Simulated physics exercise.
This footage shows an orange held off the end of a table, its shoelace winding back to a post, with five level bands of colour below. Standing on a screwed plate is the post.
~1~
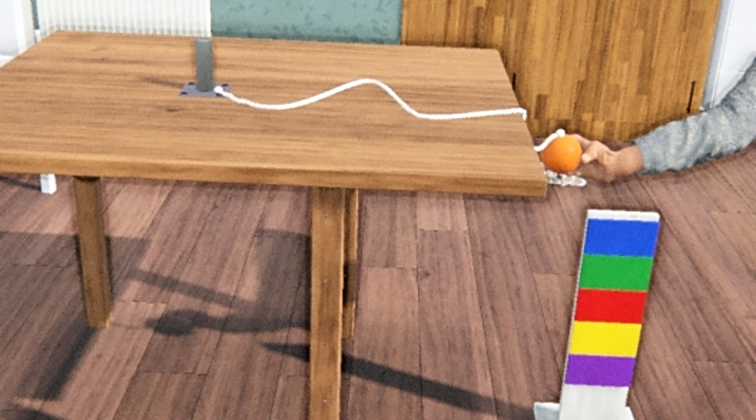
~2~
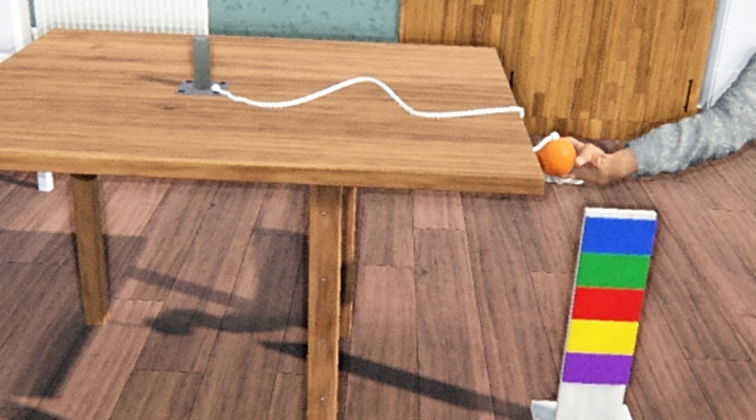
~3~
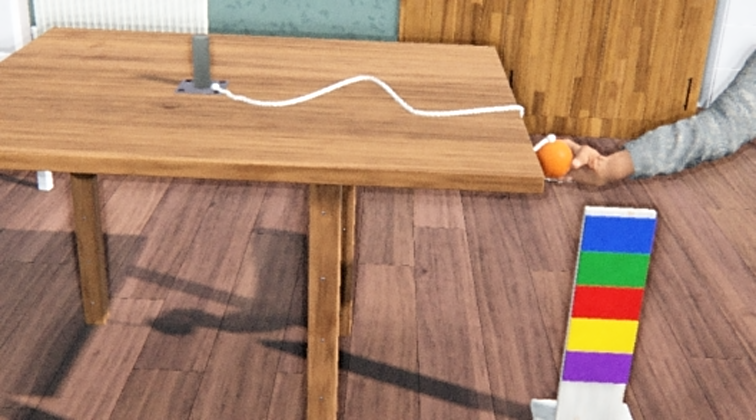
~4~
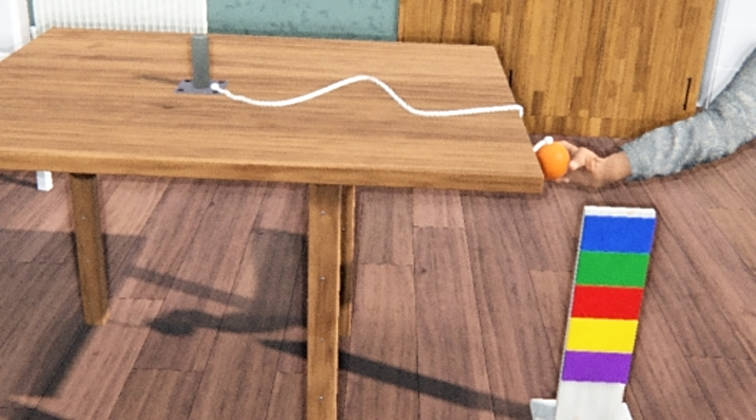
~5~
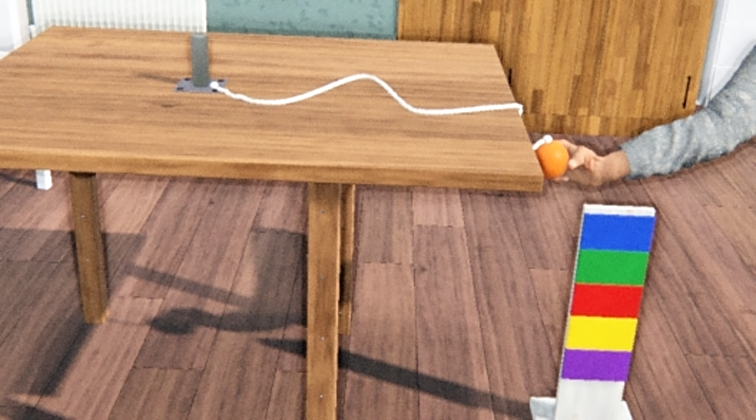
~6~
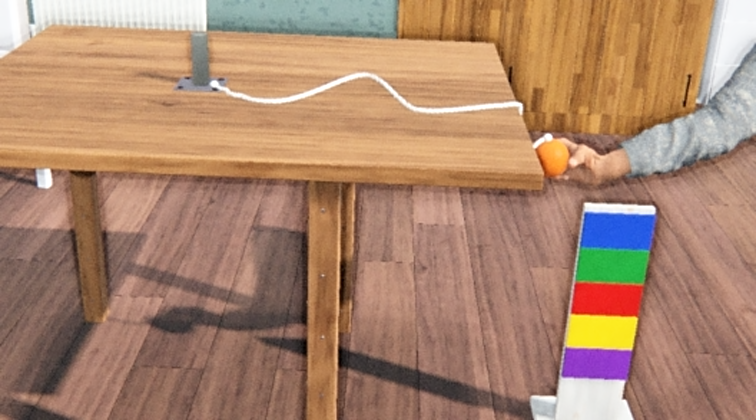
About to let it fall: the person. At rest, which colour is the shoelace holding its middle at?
Yellow.
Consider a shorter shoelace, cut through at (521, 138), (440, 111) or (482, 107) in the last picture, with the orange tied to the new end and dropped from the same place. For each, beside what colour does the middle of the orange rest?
The bands would be red, higher than all five and blue, in that order.
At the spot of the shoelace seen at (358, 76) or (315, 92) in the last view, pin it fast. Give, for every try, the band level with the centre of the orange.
First try green, second try red.
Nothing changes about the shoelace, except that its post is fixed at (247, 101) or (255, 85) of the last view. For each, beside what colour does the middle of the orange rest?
Purple; purple.
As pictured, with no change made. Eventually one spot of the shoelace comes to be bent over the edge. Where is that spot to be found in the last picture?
Go for the one at (397, 96).
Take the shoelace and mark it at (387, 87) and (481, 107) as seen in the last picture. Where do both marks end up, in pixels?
I'd say about (487, 99) for one and about (503, 209) for the other.
A little later, orange near (525, 325); level with yellow.
Next, orange near (469, 312); level with yellow.
Later still, orange near (506, 327); level with yellow.
When it is over, orange near (491, 325); level with yellow. Its middle rests at the yellow band.
